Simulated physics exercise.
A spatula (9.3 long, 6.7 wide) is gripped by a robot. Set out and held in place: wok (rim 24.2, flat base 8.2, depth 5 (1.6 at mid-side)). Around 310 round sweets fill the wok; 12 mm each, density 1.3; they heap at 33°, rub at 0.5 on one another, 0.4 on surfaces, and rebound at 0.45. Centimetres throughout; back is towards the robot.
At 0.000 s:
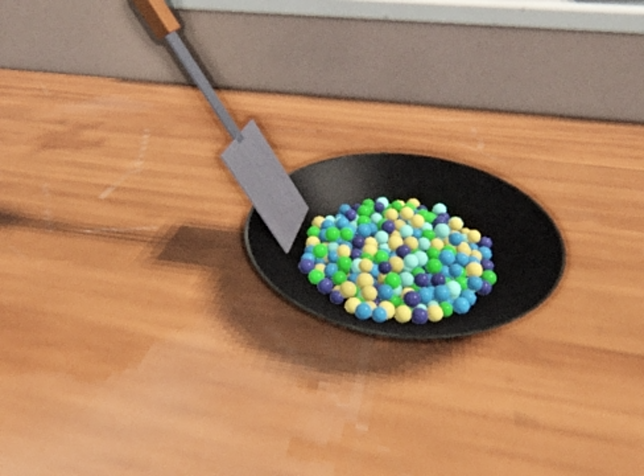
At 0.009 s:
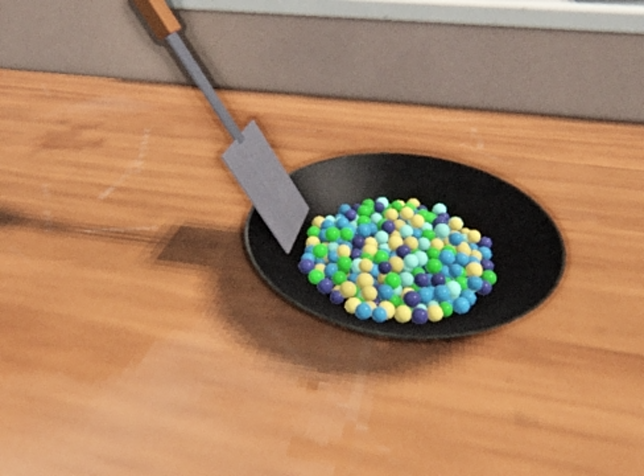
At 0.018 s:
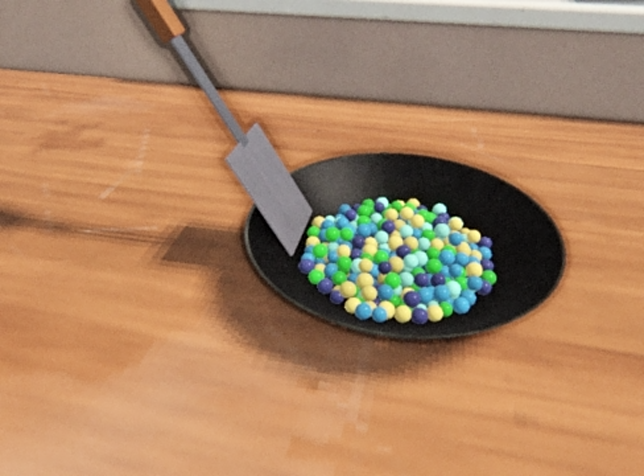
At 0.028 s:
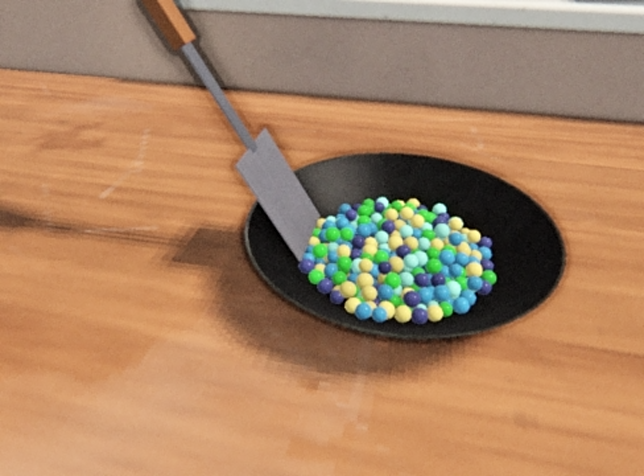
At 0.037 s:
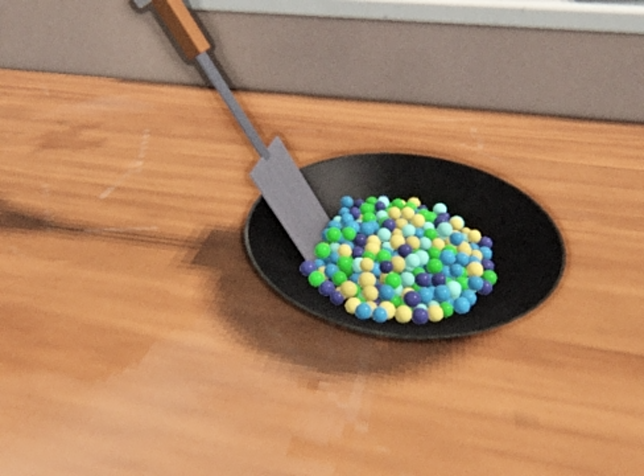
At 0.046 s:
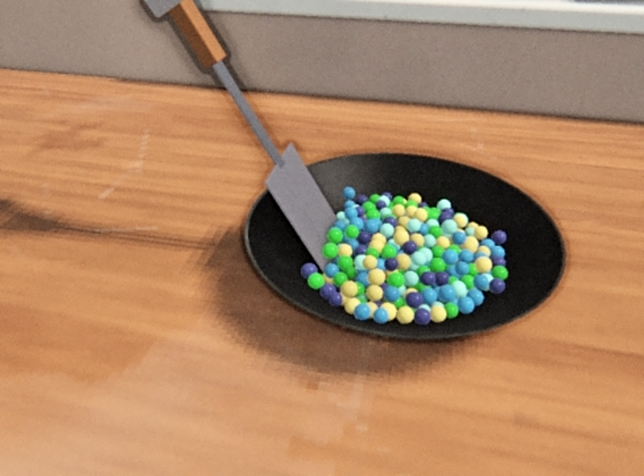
A black wok of colourful round sweets sitting on a wooden counter as a spatula slides in from the left, nudging the heap rightward.
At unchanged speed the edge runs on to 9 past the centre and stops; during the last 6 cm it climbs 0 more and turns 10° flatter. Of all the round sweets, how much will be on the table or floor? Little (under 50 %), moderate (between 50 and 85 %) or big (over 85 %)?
Answer: Moderate; between 50 and 85 % of the round sweets finish on the table or floor.
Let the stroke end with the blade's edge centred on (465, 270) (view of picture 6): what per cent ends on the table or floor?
Some 35 per cent.
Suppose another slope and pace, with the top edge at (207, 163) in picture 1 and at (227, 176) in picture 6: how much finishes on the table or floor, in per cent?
About 30 per cent.
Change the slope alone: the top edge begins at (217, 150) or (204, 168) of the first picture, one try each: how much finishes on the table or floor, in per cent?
About 60 and 55 per cent.
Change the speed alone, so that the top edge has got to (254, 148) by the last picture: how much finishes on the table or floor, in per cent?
About 30 per cent.
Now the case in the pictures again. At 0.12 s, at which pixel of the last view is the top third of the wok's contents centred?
Near (490, 234).
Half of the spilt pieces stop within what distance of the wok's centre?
Some 36 cm.
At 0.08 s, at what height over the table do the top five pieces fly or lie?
Some 6 cm.
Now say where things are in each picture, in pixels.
Spatula top edge at (237, 137), sloping 60°; upper third of the load around (396, 244), from x 305 to 490, top at y 205; 314 in the wok, in the first frame.
Spatula top edge at (238, 137), sloping 60°; upper third of the load around (396, 244), from x 305 to 490, top at y 205, in the second frame.
Spatula top edge at (242, 140), sloping 60°; upper third of the load around (396, 244), from x 305 to 490, top at y 205, in the third frame.
Spatula top edge at (251, 146), sloping 60°; upper third of the load around (396, 244), from x 305 to 490, top at y 205, in the fourth frame.
Spatula top edge at (264, 154), sloping 60°; upper third of the load around (397, 243), from x 310 to 490, top at y 200, in the fifth frame.
Spatula top edge at (279, 162), sloping 60°; upper third of the load around (401, 240), from x 310 to 500, top at y 195; 314 in the wok, in the sixth frame.
After 0.08 s, sloping 60°, highest piece 7 above the table; 313 in the wok, 1 on the blade or in flight.
After 0.12 s, sloping 58°, highest piece 9 above the table; 292 in the wok, 22 on the blade or in flight.
After 0.34 s, sloping 50°, highest piece 11 above the table; 130 in the wok, 125 on the table or floor, 59 on the blade or in flight.
After 1.39 s, sloping 50°, highest piece 3 above the table; 184 on the table or floor, 130 in the wok.
At rest, 184 on the table or floor, 130 in the wok. That is 59 % on the table or floor.
